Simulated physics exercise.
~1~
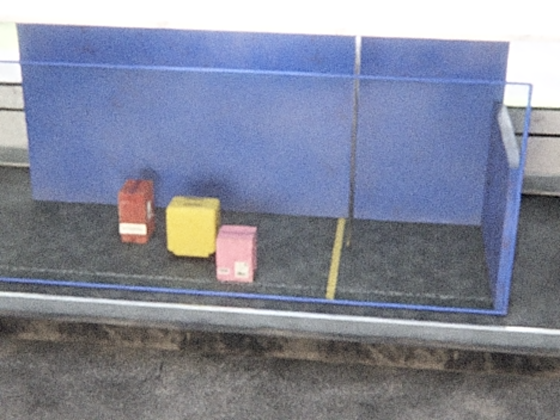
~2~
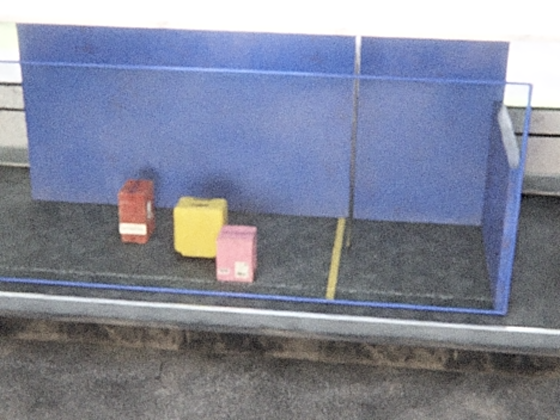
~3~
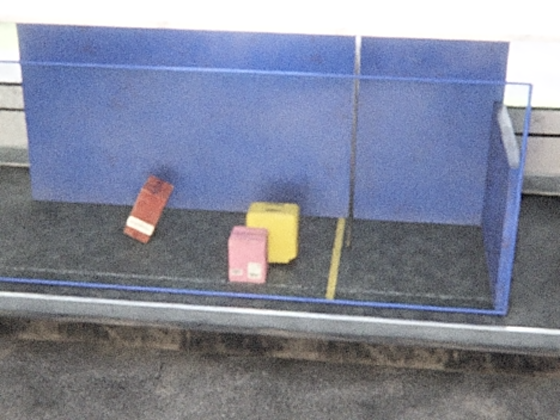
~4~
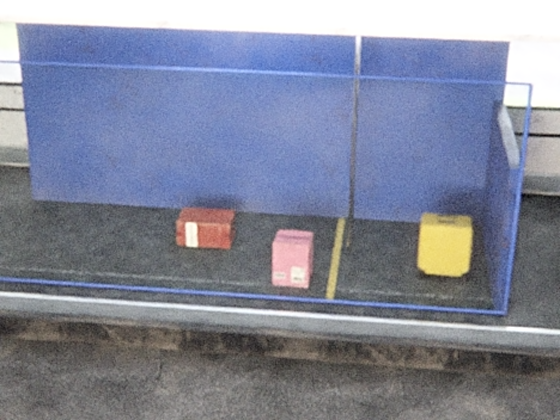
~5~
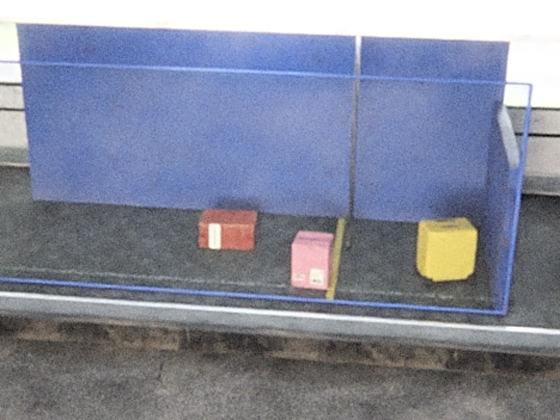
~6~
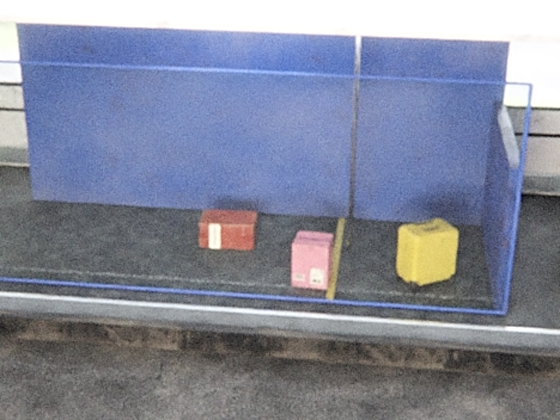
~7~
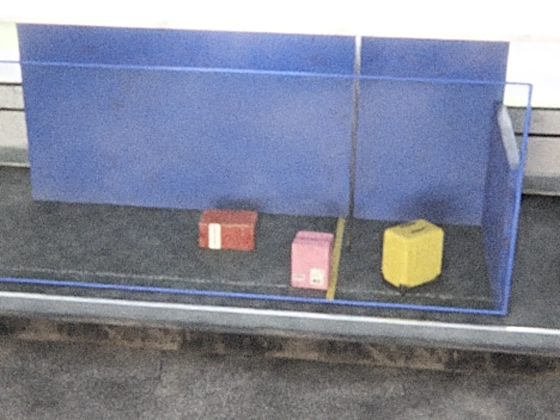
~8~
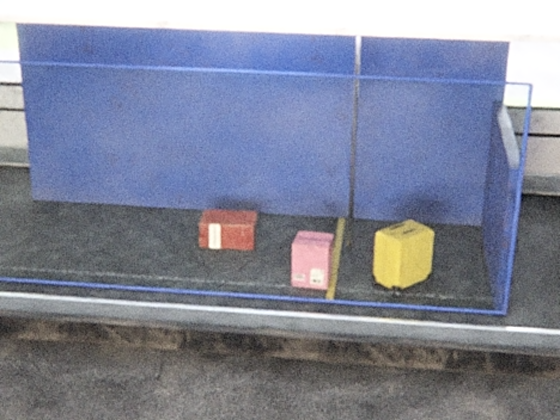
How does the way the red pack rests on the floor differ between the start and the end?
At the start the red pack stands upright, and by the end it is lying on its side.
We see red, yellow and pink cases standing in a blue-walled bay. The yellow case rolls right across the yellow line, the red one tips onto its side and slides right, and the pink one slides to just short of the line before the yellow case drifts back slightly left, still beyond it.
